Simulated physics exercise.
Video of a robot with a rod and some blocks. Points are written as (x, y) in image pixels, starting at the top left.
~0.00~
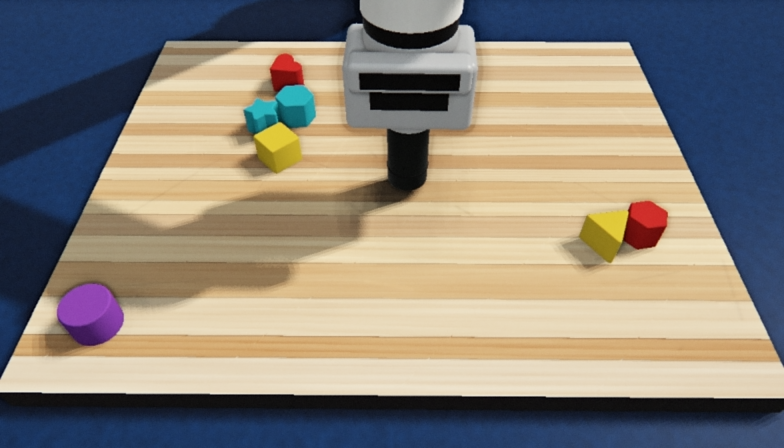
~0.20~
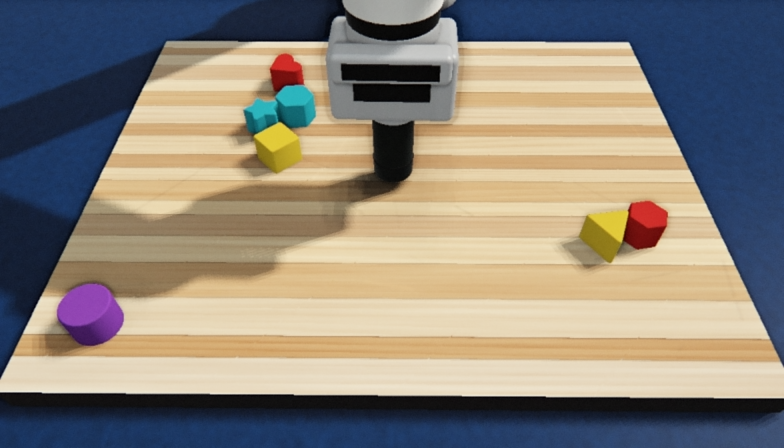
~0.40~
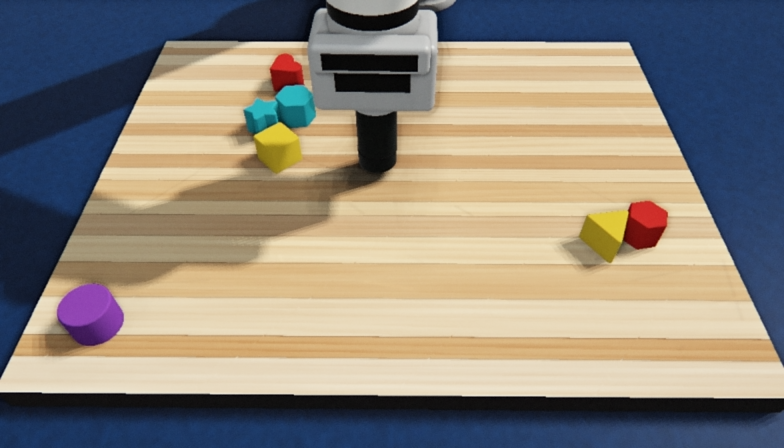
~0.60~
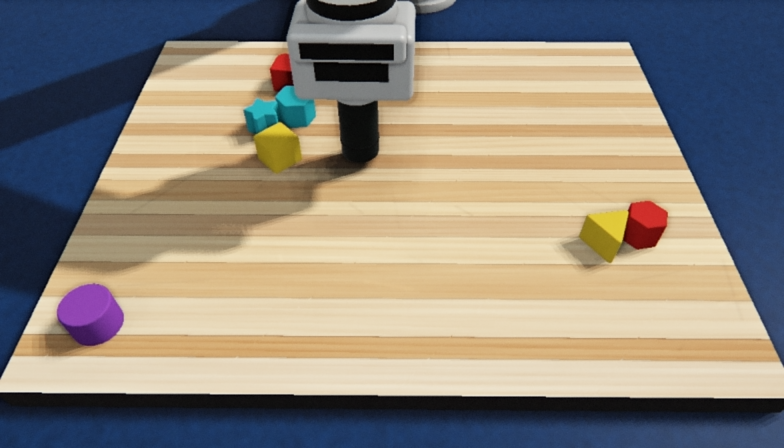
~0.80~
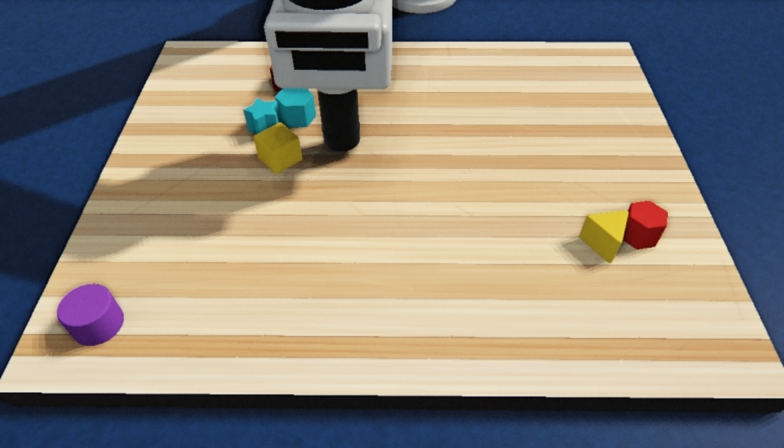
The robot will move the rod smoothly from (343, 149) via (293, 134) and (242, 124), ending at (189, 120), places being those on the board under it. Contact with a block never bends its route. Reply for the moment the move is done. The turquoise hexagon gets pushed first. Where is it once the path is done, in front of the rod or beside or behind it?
Slipped clear.
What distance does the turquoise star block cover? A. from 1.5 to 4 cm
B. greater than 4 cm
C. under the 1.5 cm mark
B
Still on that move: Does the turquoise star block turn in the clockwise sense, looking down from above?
Final answer: Yes.
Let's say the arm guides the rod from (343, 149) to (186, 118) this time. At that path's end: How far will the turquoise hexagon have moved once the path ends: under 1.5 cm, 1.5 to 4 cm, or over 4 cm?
The answer here is less than 1.5 cm.
The first path, step by step. One third of the way, rod at (291, 126); turquoise star block at (256, 106); turquoise hexagon at (289, 90).
Two thirds of the way, rod at (240, 116); turquoise star block at (207, 98), turned 15° clockwise; turquoise hexagon at (287, 87), turned 25° clockwise.
At the end, rod at (186, 112); turquoise star block at (153, 94), turned 20° clockwise; yellow square piece in place; turquoise hexagon at (287, 87), turned 25° clockwise.
